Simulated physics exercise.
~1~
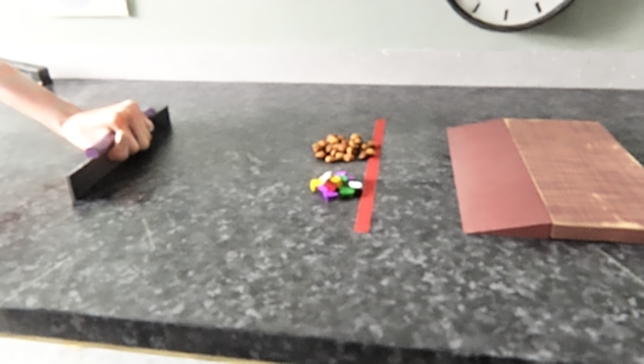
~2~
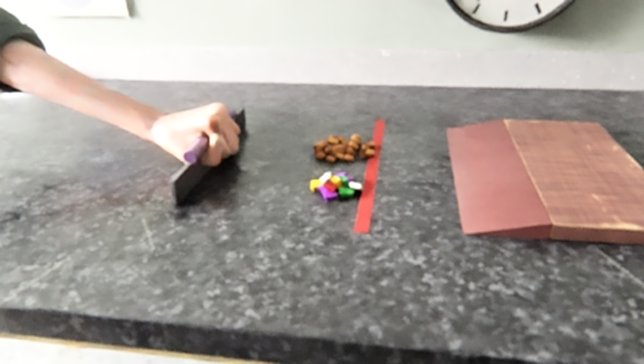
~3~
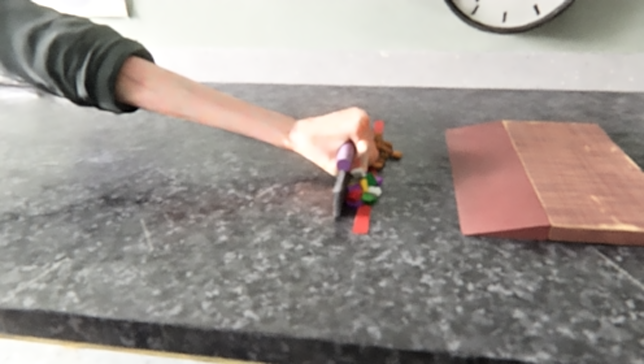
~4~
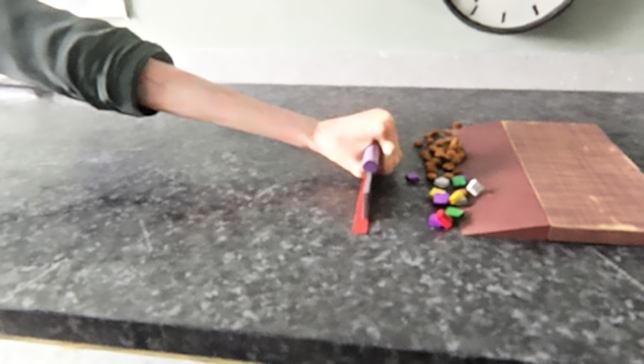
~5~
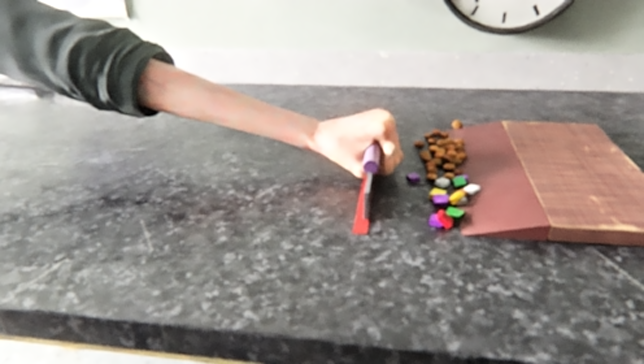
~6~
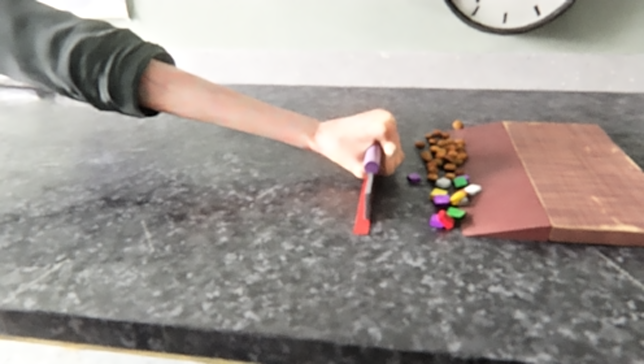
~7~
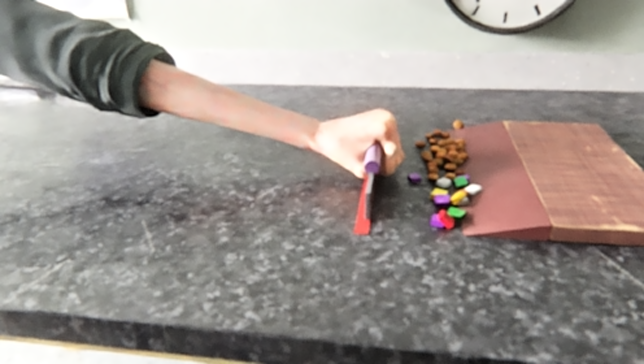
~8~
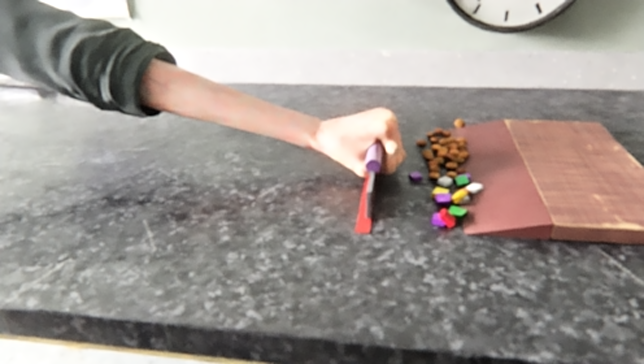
A hand holding a black scraper by its purple handle sweeps rightward across a dark speckled worktop, seen from the front and slightly above by a gently swaying camera. Ahead lie a heap of brown pieces at the back and a smaller heap of brightly coloured pieces in front, beside a strip of red tape, with a reddish-brown ramp and slab at the right. The blade reaches both heaps and pushes them over the tape, then stops at it. The pieces spread onward to the ramp's foot, where a few rest on its lower edge and most stay short, none reaching the top.
